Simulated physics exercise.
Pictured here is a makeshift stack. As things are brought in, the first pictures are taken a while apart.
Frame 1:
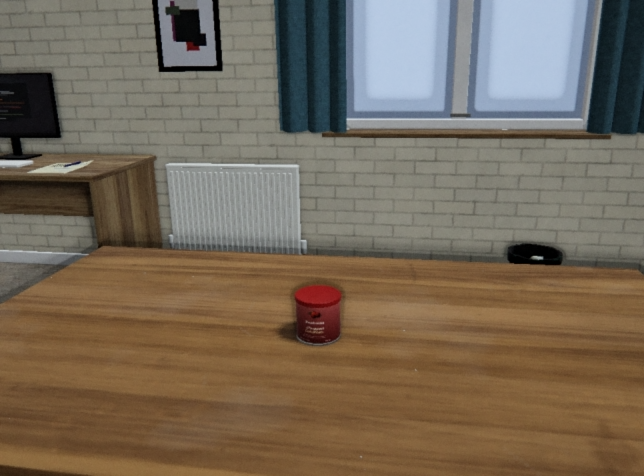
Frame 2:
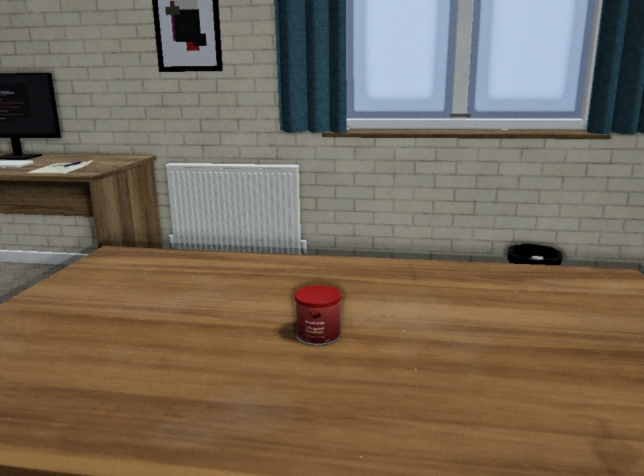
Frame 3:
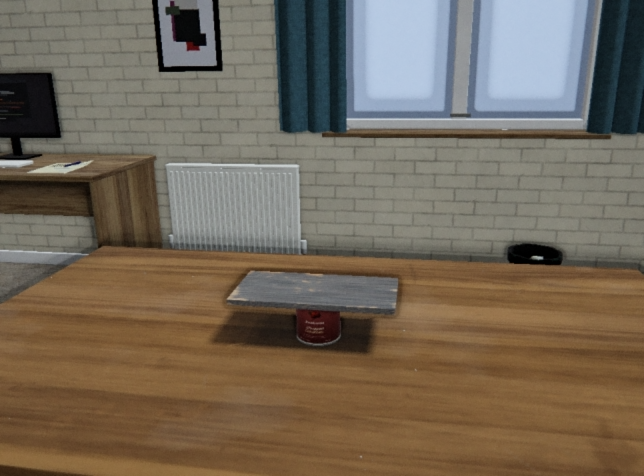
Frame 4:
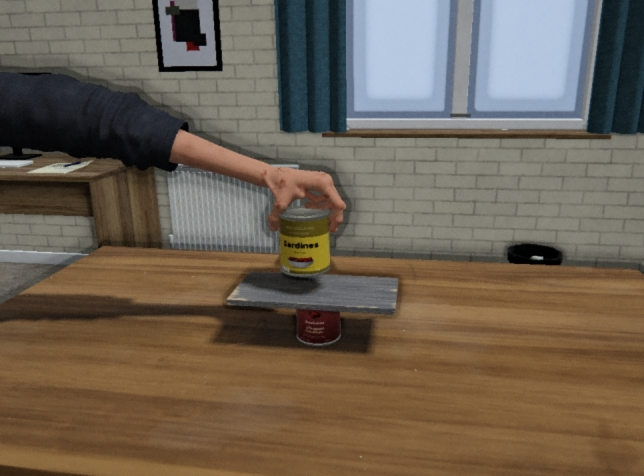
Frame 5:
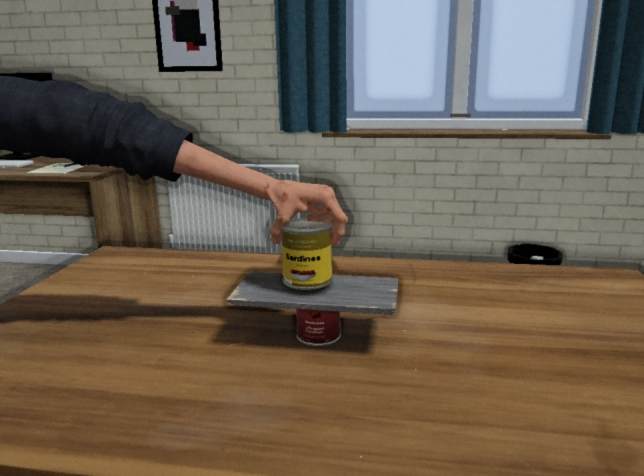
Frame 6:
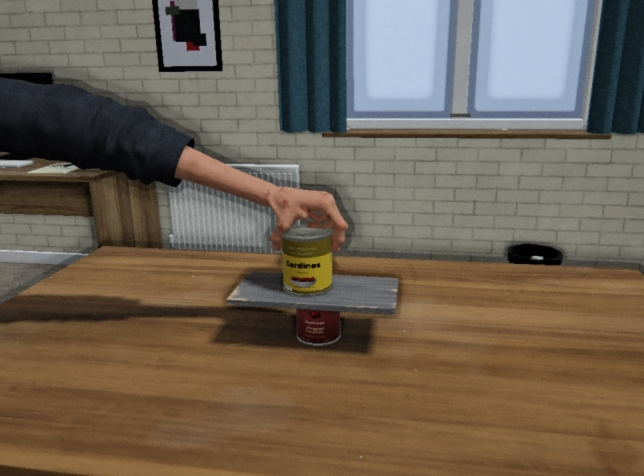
In a room with a pale brick wall, a radiator and a blue-curtained window, a fixed camera looks slightly down across a wooden table. A red tin stands alone near the middle, with a desk and monitor behind at left. A grey board appears on top of the tin, then a dark-sleeved arm from the left lowers a yellow tin onto it, slightly left of centre, and keeps hold.
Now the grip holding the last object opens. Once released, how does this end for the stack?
It is going to be fine.
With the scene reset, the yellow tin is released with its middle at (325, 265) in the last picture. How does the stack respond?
The stack then stays standing.
Then, 0.80 s later than the last frame, all is still.
Then, 1.70 s later than the last frame, yellow tin resting near (307, 260).
When it is over, all 3 as before. End places, in pixels of the last picture, yellow tin near (307, 260). The stack stays up.
